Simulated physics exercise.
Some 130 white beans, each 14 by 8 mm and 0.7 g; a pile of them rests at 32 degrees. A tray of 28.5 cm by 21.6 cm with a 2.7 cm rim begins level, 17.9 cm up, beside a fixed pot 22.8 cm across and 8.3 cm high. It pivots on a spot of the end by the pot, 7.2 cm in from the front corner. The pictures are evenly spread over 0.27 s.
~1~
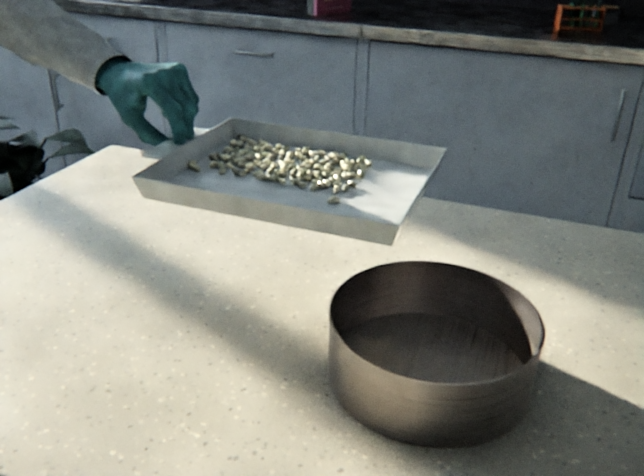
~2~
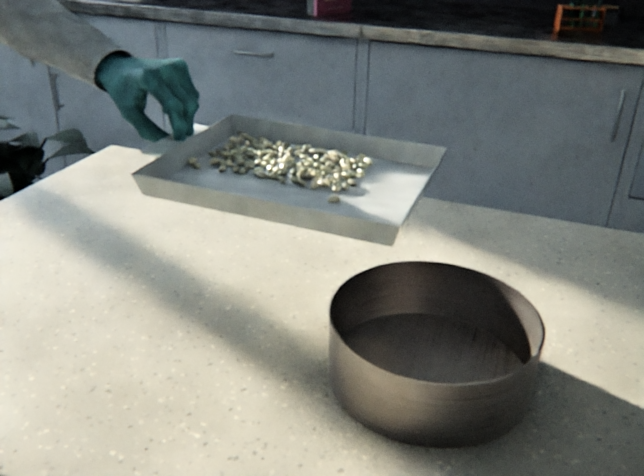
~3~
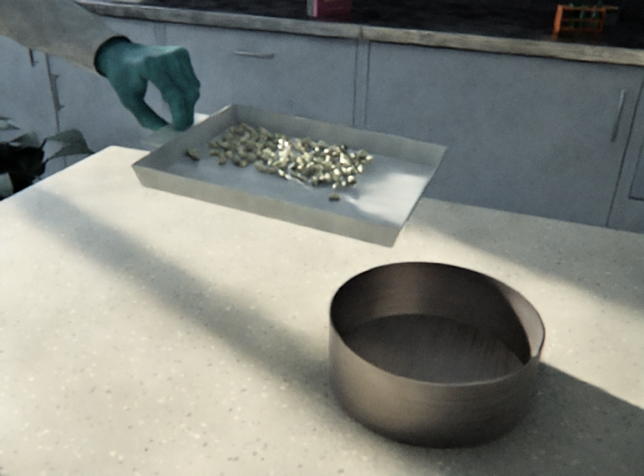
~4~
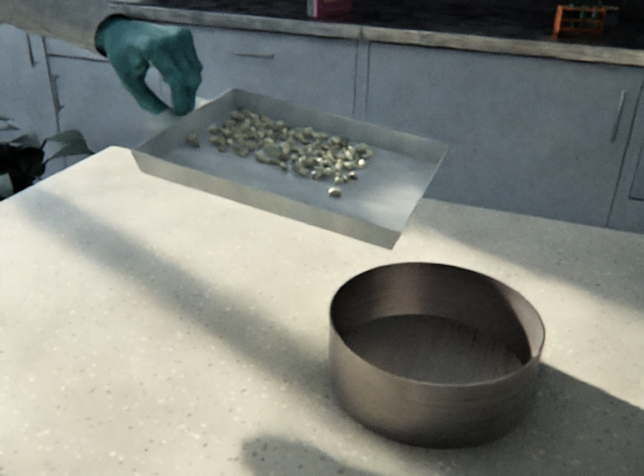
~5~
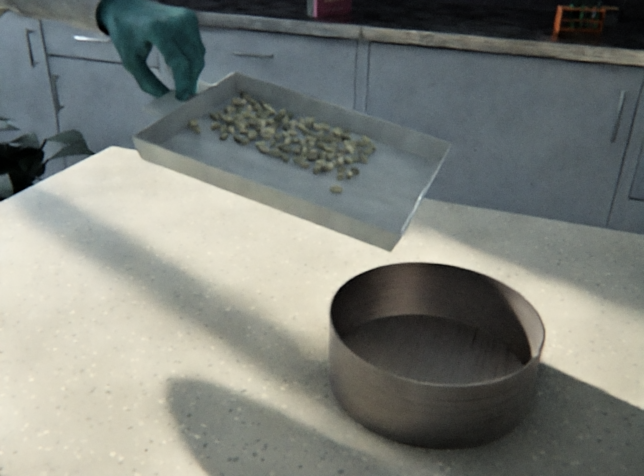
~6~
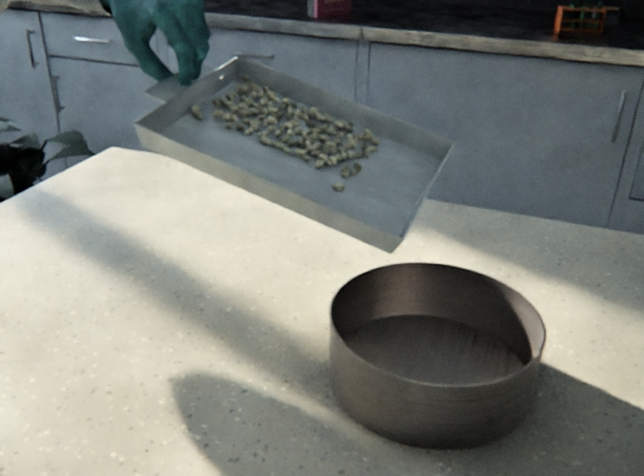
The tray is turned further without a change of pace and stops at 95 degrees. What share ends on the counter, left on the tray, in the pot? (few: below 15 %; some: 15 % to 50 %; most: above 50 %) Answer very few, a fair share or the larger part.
Counter: Very few, tray: Very few, pot: The larger part.
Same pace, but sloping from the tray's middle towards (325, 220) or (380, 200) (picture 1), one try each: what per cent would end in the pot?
About 100 and 65 per cent.
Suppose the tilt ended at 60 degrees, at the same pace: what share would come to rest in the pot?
Then about 35 per cent.
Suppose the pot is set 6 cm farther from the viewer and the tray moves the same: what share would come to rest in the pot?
It would be near 70 per cent.
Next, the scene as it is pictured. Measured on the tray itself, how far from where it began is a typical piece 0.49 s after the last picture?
Some 17 cm.
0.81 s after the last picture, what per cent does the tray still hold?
About 55 per cent.
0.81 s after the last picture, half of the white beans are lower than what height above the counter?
About 16 cm.
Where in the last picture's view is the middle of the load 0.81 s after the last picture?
At about (417, 252).
Then, 0.49 s after the last picture, tilt 54 degrees; the tray holds 100 %, the pot 0 %.
Then, 0.81 s after the last picture, tilt 78 degrees; the tray holds 55 %, the pot 40 %.
Then, 1.24 s after the last picture, tilt 95 degrees; the tray holds 5 %, the pot 85 %.
In the end, counter 0 %, tray 0 %, pot 100 %.
